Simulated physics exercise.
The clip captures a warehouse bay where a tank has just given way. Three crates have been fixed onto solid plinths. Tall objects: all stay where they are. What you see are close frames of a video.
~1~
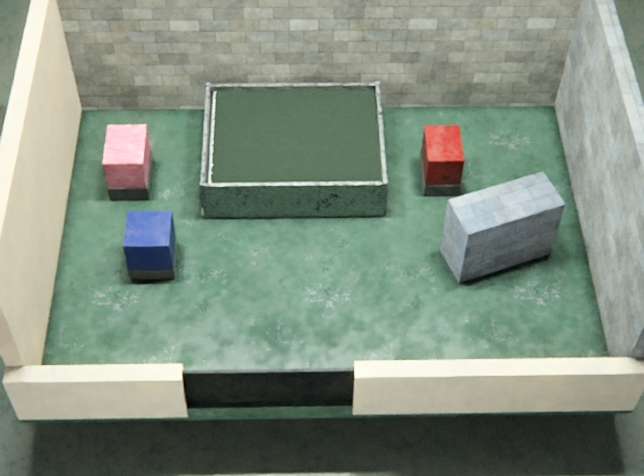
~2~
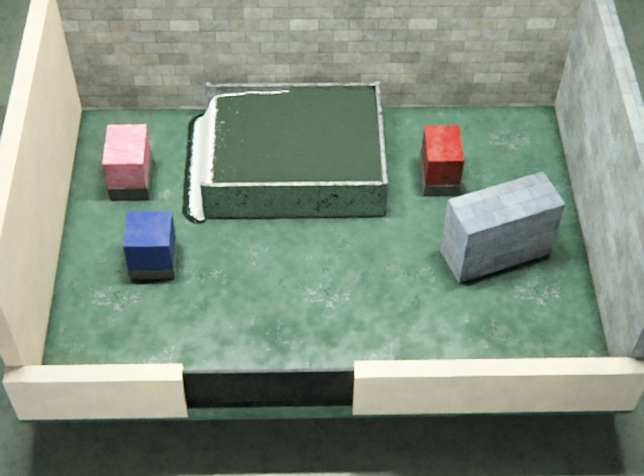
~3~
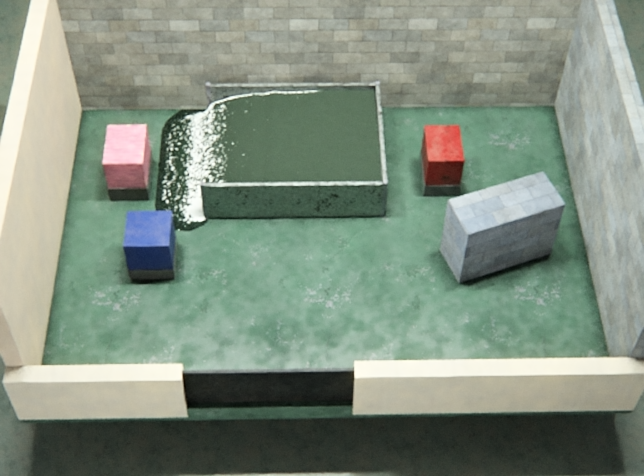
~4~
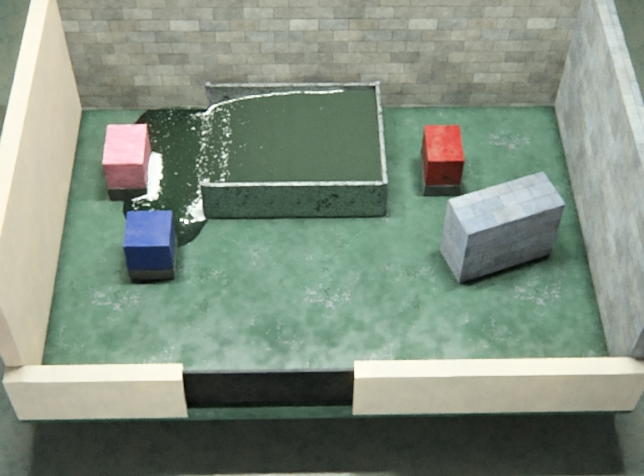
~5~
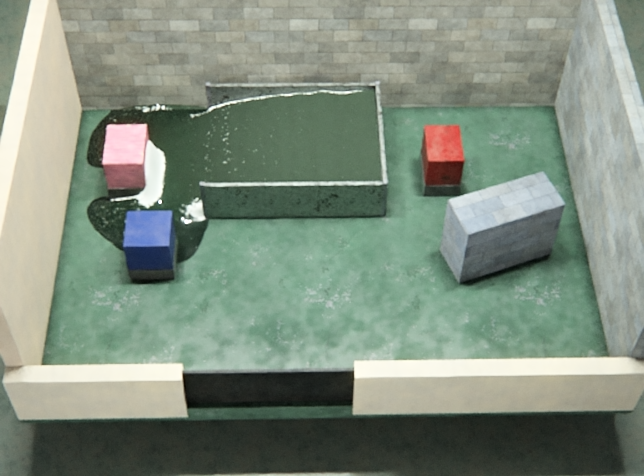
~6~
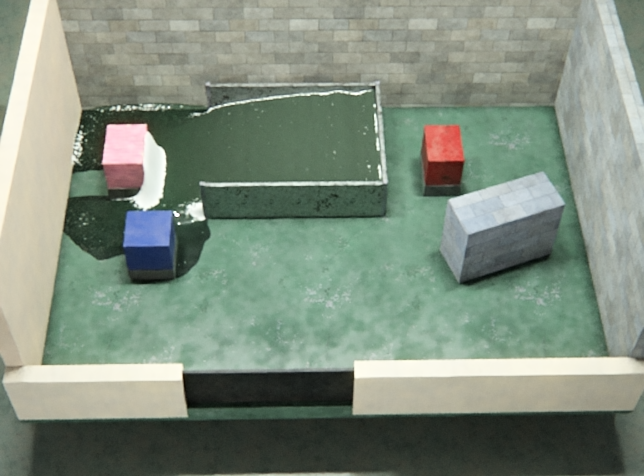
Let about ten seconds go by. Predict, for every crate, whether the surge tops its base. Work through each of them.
Outcome: The red crate is protected by its plinth; the blue crate is not protected by its plinth; the pink crate is not protected by its plinth.
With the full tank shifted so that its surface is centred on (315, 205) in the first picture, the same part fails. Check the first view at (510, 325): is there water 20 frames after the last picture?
Not reached.
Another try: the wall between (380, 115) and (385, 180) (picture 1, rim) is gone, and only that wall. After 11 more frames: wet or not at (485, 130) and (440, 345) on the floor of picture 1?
Taking the two spots in turn: Swamped and swamped.
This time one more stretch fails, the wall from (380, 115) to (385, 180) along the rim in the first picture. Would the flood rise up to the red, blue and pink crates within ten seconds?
Result: Red crate gets overtopped, blue crate is left untouched, pink crate is left untouched.
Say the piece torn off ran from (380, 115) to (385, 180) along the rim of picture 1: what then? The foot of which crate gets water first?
First in line is the red-painted one.
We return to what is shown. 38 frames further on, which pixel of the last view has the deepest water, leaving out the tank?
I would choose the pixel (603, 386).
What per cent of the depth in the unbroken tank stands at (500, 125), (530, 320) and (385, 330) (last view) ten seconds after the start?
Around 20, 18 and 6 percent, in that order.
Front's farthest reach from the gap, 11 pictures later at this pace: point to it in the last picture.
Farthest reach: (38, 394).
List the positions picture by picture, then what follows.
The open tank at (294, 136) is whole and still, in the first picture.
Water pours out at (210, 155) and has run to (202, 220), in the second picture.
Water pours out at (210, 157) and has run to a hidden place, in the third picture.
Water pours out at (210, 158) and has run to a hidden place, in the fourth picture.
The front is at (97, 221), out from the gap at (210, 159), in the fifth picture.
Water pours out at (210, 159) and has run to (64, 225), in the sixth picture.
A moment on, water covers 20 % of the floor; the red crate not reached, the blue crate water round its plinth, the pink crate water round its plinth.
Next, water covers 30 % of the floor; the red crate not reached, the blue crate water round its plinth, the pink crate water round its plinth.
Then, water covers 55 % of the floor; the red crate not reached, the blue crate water round its plinth, the pink crate water round its plinth.
Later, water covers 90 % of the floor; the red crate water round its plinth, the blue crate water round its plinth, the pink crate water round its plinth.
In the end, water covers 100 % of the floor; the red crate stayed above the water, the blue crate was topped, the pink crate was topped.
